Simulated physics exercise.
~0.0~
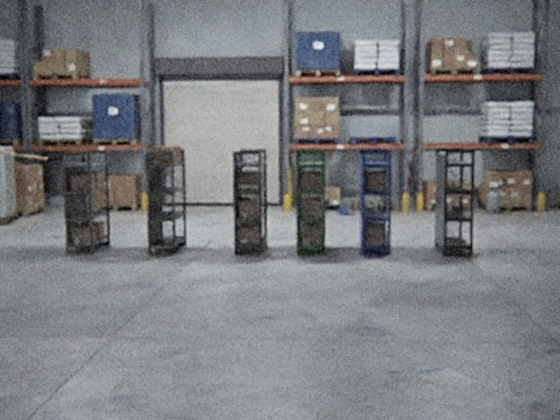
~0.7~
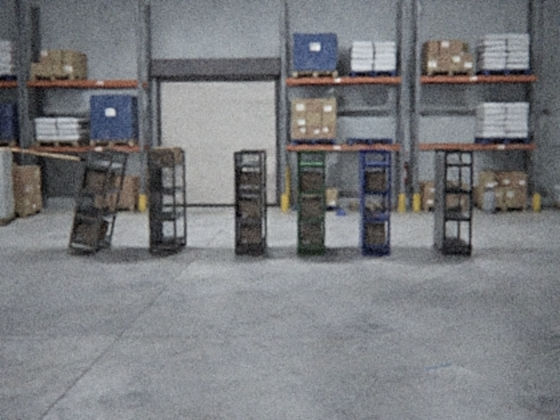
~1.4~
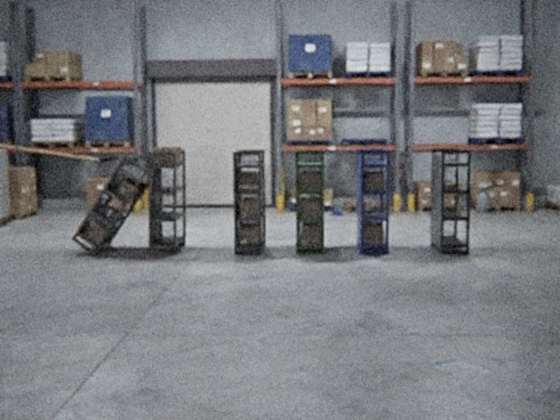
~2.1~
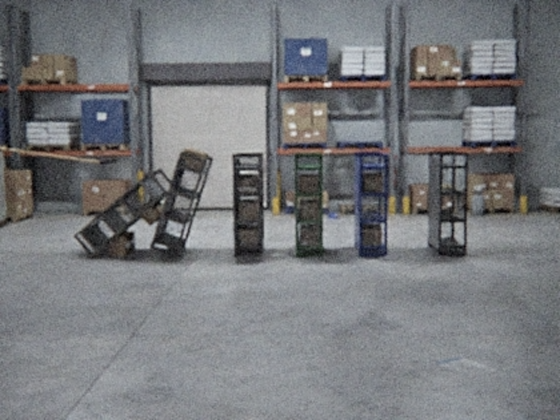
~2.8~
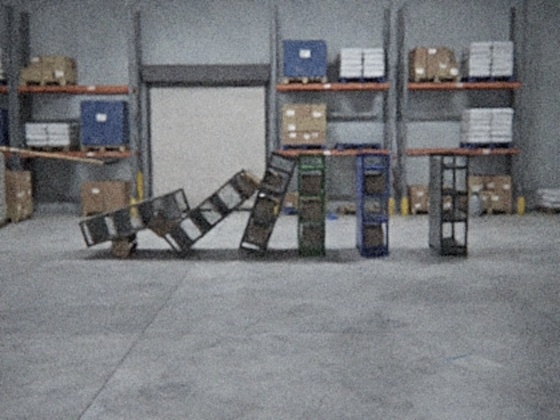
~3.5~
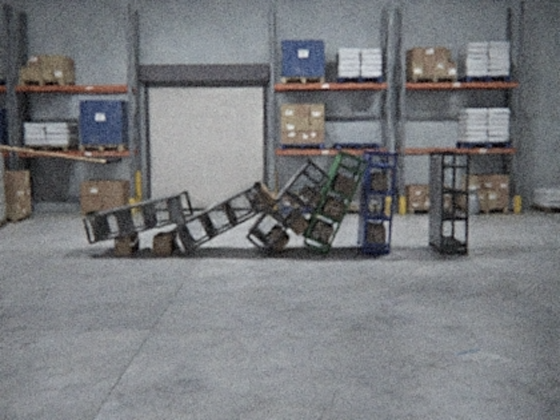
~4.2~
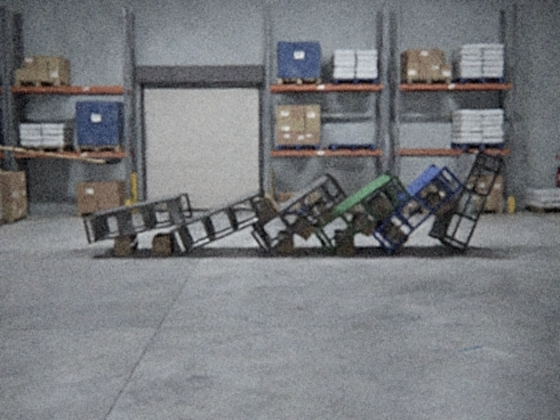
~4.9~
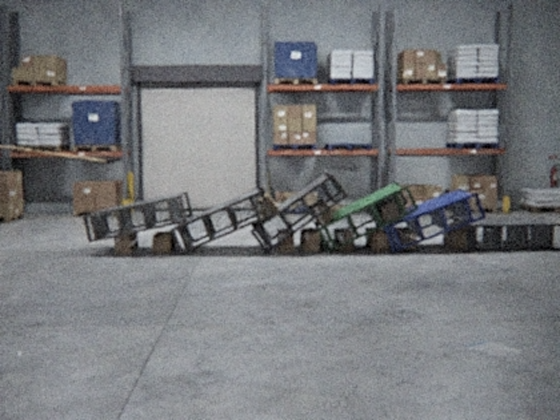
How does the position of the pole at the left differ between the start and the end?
At the end the pole sits a little farther to the right than at the start, at about the same height on the left side of the view.
